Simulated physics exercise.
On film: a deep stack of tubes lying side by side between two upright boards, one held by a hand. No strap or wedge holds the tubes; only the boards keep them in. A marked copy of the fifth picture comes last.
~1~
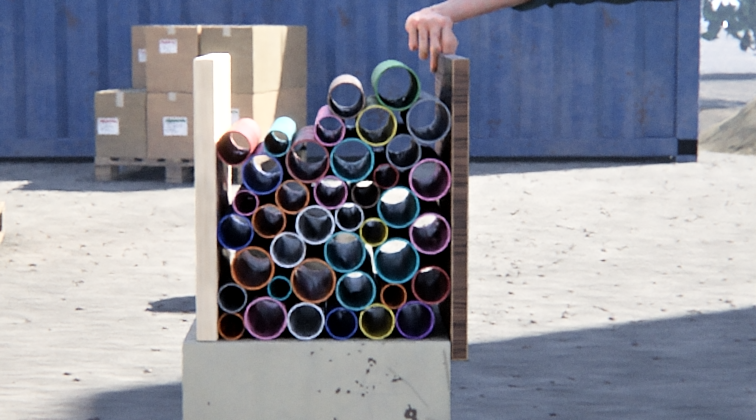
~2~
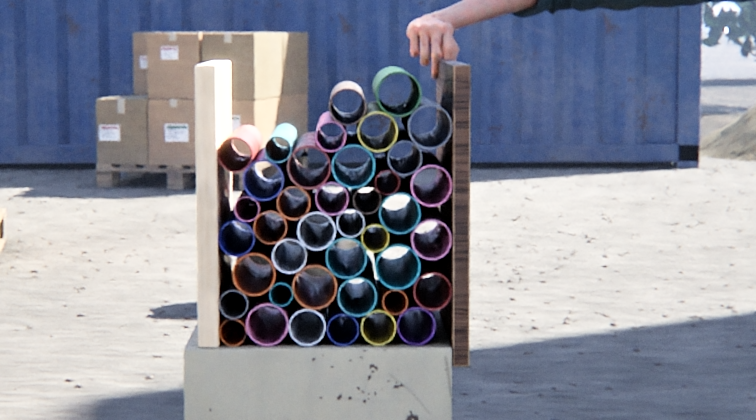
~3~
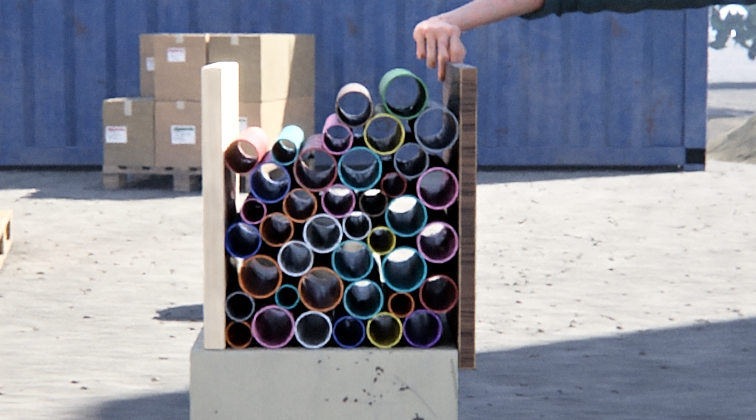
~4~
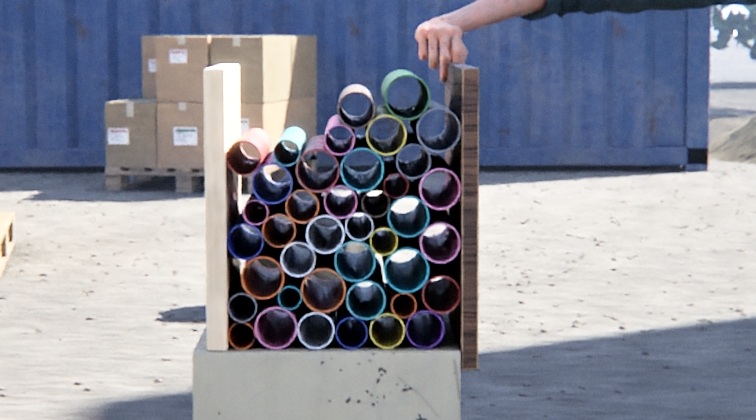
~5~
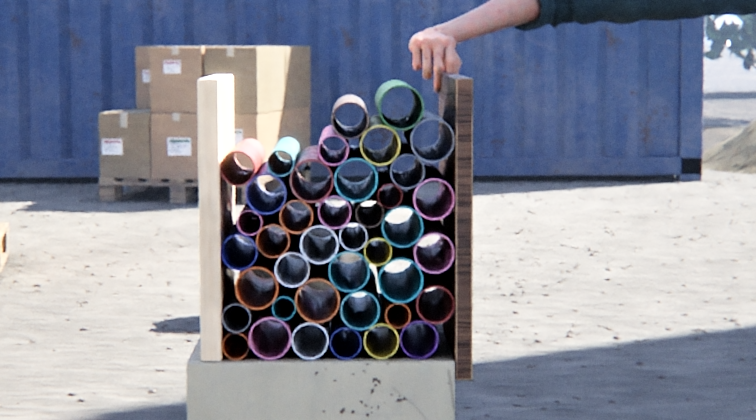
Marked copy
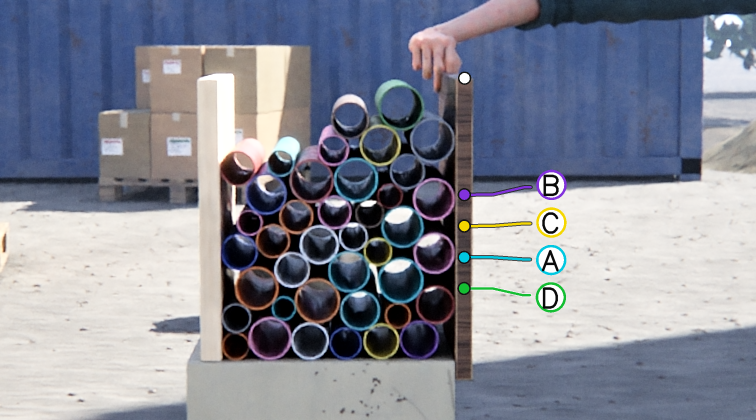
The clip opens on a deep stack of colourful tubes lying between two upright boards on a pale block, with a hand gripping the top of the right board. The view shifts slightly, while the tubes and boards stay in place and the hand keeps its grip throughout.
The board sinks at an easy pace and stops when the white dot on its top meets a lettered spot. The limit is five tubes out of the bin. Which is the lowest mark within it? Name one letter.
C is the limit.
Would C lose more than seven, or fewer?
It loses fewer than seven.
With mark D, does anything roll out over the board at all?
Yes, at D.
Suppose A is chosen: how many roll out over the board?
It comes to six.
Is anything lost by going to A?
Yes, at A.
On the copy, A at (464, 258); B at (464, 195); C at (464, 226); D at (464, 289); the white dot at (465, 78).
On C. First, top of the board (456, 143).
Then, top of the board (455, 216).
Finally, top of the board (455, 225), two out over the board.
By contrast, A six out over the board; B none out over the board; D more than five out over the board.
